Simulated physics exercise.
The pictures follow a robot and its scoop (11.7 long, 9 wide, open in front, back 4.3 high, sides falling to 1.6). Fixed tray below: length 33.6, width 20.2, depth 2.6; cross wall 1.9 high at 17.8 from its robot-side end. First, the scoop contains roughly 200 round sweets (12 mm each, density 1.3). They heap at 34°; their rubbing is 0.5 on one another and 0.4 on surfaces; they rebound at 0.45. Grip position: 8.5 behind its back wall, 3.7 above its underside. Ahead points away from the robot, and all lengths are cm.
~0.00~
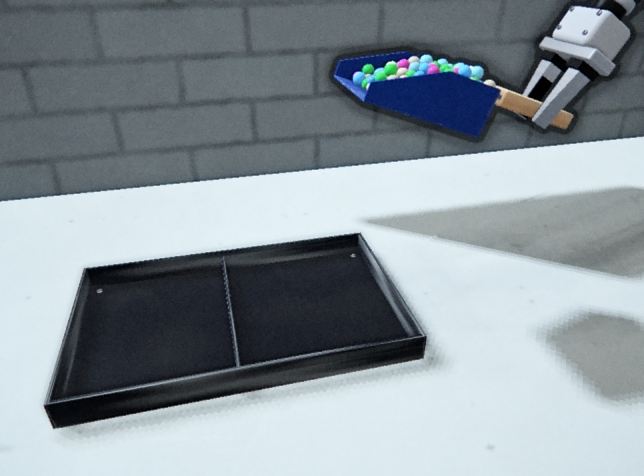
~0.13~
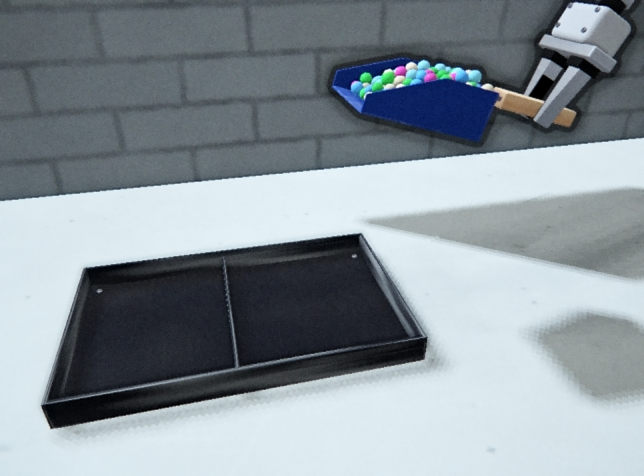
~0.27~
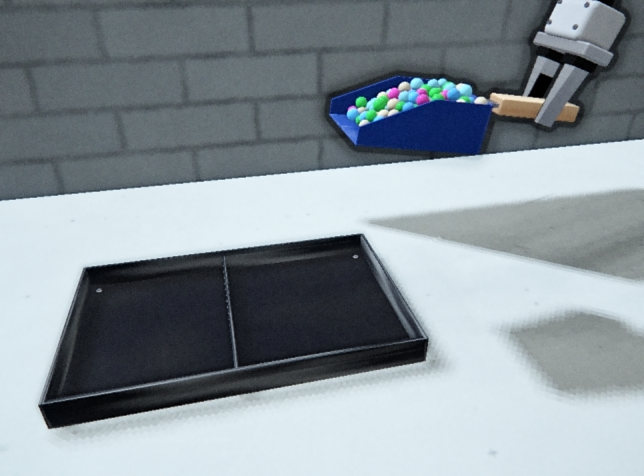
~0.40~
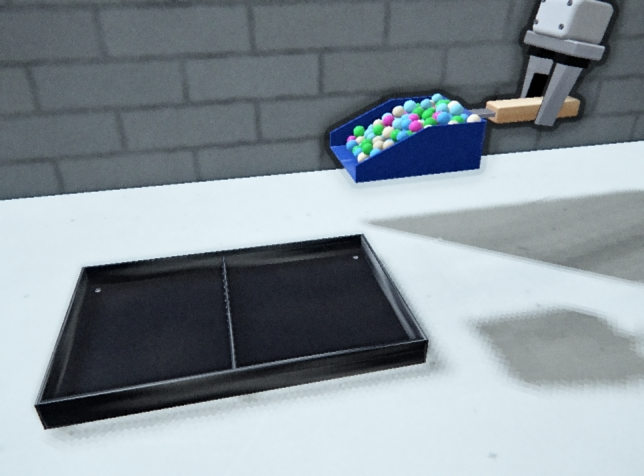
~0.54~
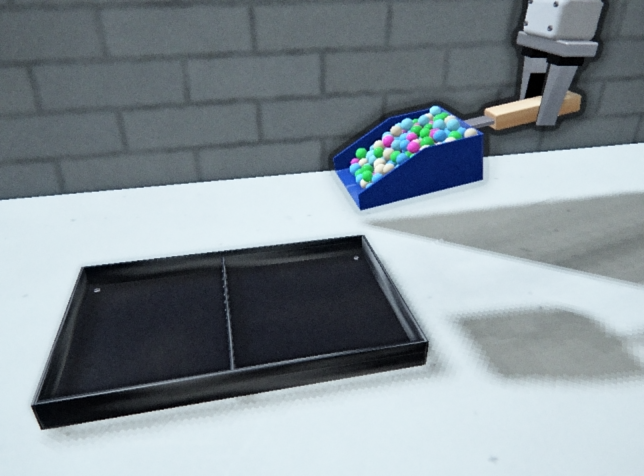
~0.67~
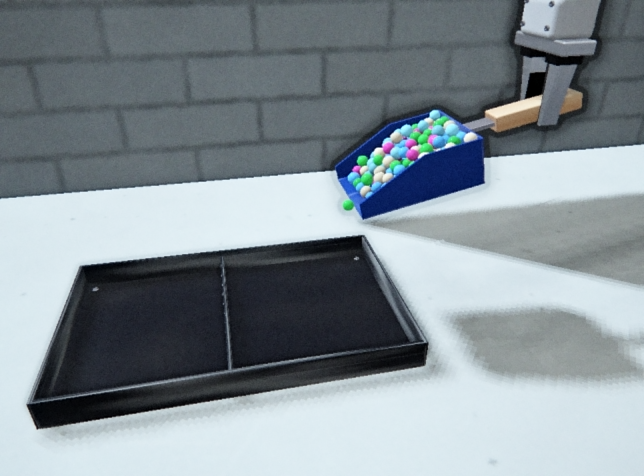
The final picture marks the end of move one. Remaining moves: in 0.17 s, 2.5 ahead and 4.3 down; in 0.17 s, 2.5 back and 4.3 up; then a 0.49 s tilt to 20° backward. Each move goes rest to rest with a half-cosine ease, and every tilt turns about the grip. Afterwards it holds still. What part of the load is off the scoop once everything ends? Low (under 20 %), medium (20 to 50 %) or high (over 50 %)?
Medium.
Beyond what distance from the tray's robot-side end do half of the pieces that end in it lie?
12 cm.
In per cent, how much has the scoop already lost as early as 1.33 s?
Close to 35 per cent of the load is out at that point.
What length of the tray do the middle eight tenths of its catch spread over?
Some 12 cm.
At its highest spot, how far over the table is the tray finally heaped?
The heap reaches close to 1.5 cm above the table.
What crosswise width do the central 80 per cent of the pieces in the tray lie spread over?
Near 12 cm across.
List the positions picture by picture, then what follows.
The first frame shows scoop floor at (415, 105), tilted 20° backward; upper third of the load around (423, 75), from x 360 to 490, top at y 60; 198 on the scoop.
The second frame shows scoop floor at (414, 112), tilted 17° backward; upper third of the load around (427, 80), from x 355 to 485, top at y 70.
The third frame shows scoop floor at (411, 131), tilted 9° backward; upper third of the load around (429, 99), from x 355 to 480, top at y 85.
The fourth frame shows scoop floor at (411, 153), level; upper third of the load around (431, 120), from x 350 to 475, top at y 100.
The fifth frame shows scoop floor at (414, 170), tilted 9° forward; upper third of the load around (433, 136), from x 355 to 470, top at y 110.
The sixth frame shows scoop floor at (416, 175), tilted 12° forward; upper third of the load around (434, 141), from x 350 to 475, top at y 115; 197 on the scoop, 1 in flight or on a rim.
By 1.00 s, tilted 12° forward, highest piece 19 above the table; 149 on the scoop, 14 in the robot-side part, 35 in flight or on a rim.
By 1.33 s, tilted 12° backward, highest piece 23 above the table; 124 on the scoop, 69 in the robot-side part, 1 in the far-side part, 4 in flight or on a rim.
By 1.70 s, tilted 20° backward, highest piece 26 above the table; 124 on the scoop, 72 in the robot-side part, 2 in the far-side part.
By 2.75 s, tilted 20° backward, highest piece 26 above the table; 124 on the scoop, 72 in the robot-side part, 2 in the far-side part.
Final count, 124 on the scoop, 72 in the robot-side part, 2 in the far-side part. That is 37 % off the scoop.
